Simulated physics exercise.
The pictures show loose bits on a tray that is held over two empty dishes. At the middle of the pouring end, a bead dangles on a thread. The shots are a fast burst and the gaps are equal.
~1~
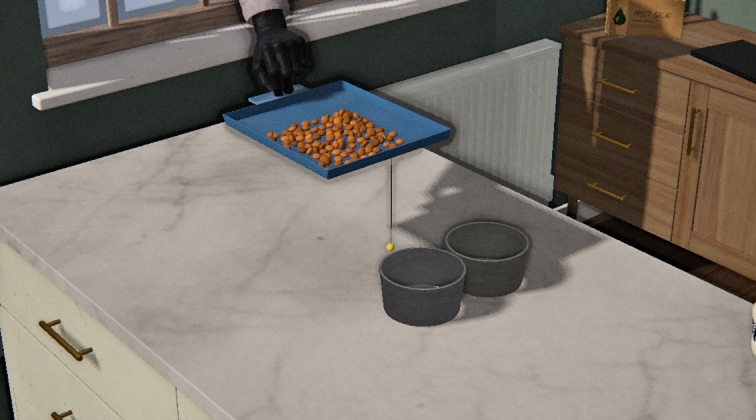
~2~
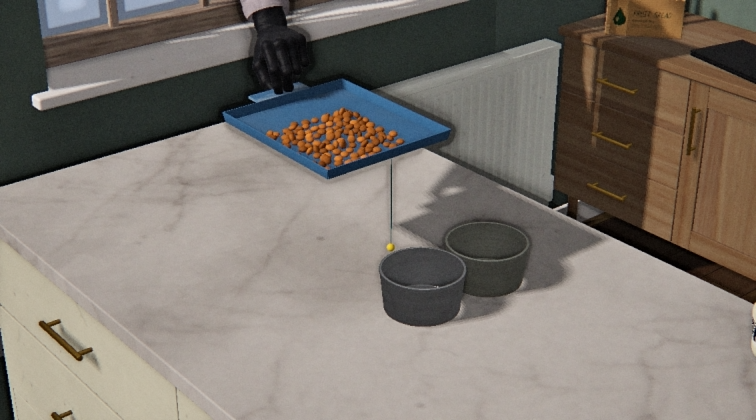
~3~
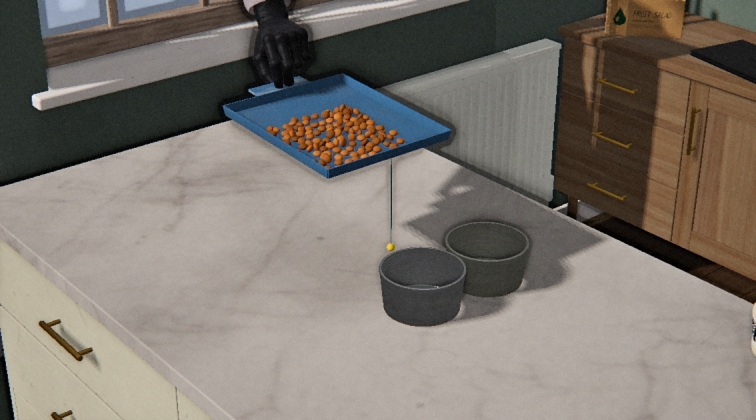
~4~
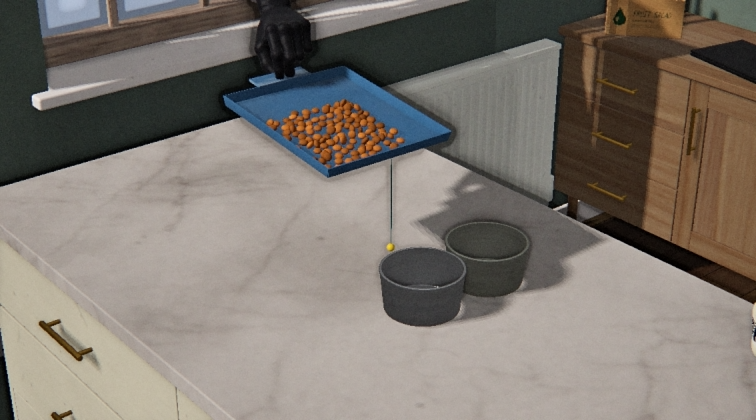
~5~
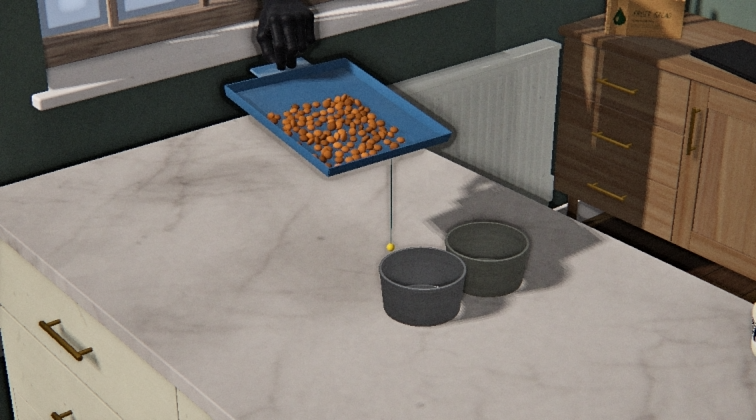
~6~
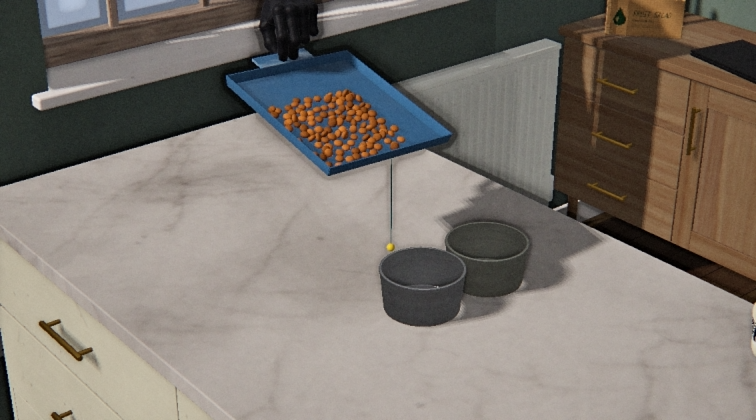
The clip shows a black-gloved hand holding a blue tray of small orange-brown bits above a marble counter with two dark dishes, slowly raising the handle end so the tray slants more, while the yellow bead on its thread stays still.
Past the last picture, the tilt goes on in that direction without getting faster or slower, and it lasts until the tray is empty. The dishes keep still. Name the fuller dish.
More pours into the left one.
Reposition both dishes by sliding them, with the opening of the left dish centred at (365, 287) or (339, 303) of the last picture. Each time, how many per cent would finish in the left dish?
About 10 per cent, then about 0 per cent.
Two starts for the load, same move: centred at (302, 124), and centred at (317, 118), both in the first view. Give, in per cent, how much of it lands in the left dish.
First some 60, then 50 per cent.
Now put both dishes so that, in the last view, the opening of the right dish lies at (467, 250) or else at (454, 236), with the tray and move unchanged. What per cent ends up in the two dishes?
Roughly 90 per cent, and 70 per cent.
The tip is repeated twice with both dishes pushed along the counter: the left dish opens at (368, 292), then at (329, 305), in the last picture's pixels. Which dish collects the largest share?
Try 1 - the dish at right, try 2 - the dish at right.
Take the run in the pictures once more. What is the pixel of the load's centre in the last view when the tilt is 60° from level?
Close to (384, 132).
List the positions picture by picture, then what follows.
Corners of the pouring end near (328, 169) and (448, 129), level; middle of the load near (337, 136), bits of cat kibble; left dish near (451, 300); right dish near (515, 272); bead on its thread near (391, 247), in the first frame.
Corners of the pouring end near (328, 169) and (448, 129), level; middle of the load near (337, 135), in the second frame.
Corners of the pouring end near (328, 168) and (448, 130), tipped barely, lowest at the right corner; middle of the load near (337, 133), in the third frame.
Corners of the pouring end near (329, 168) and (449, 131), tipped a little, lowest at the right corner; middle of the load near (338, 129), in the fourth frame.
Corners of the pouring end near (330, 167) and (449, 132), tipped a little, lowest at the right corner; middle of the load near (339, 125), in the fifth frame.
Corners of the pouring end near (330, 166) and (449, 133), tipped a little, lowest at the right corner; middle of the load near (339, 122); left dish near (451, 300); right dish near (515, 272), in the sixth frame.
Shortly afterwards, tray tipped steeply; the whole lot on the tray.
Next, tray tipped past a quarter turn; near half on the tray; a little in the left dish; only a few in the right dish; near a third in the air.
Some moments later, tray tipped past a quarter turn; near two thirds in the left dish; near a quarter in the right dish; near a quarter outside both.
In the end, tray tipped past a quarter turn; near two thirds in the left dish; near a quarter in the right dish; near a quarter outside both.
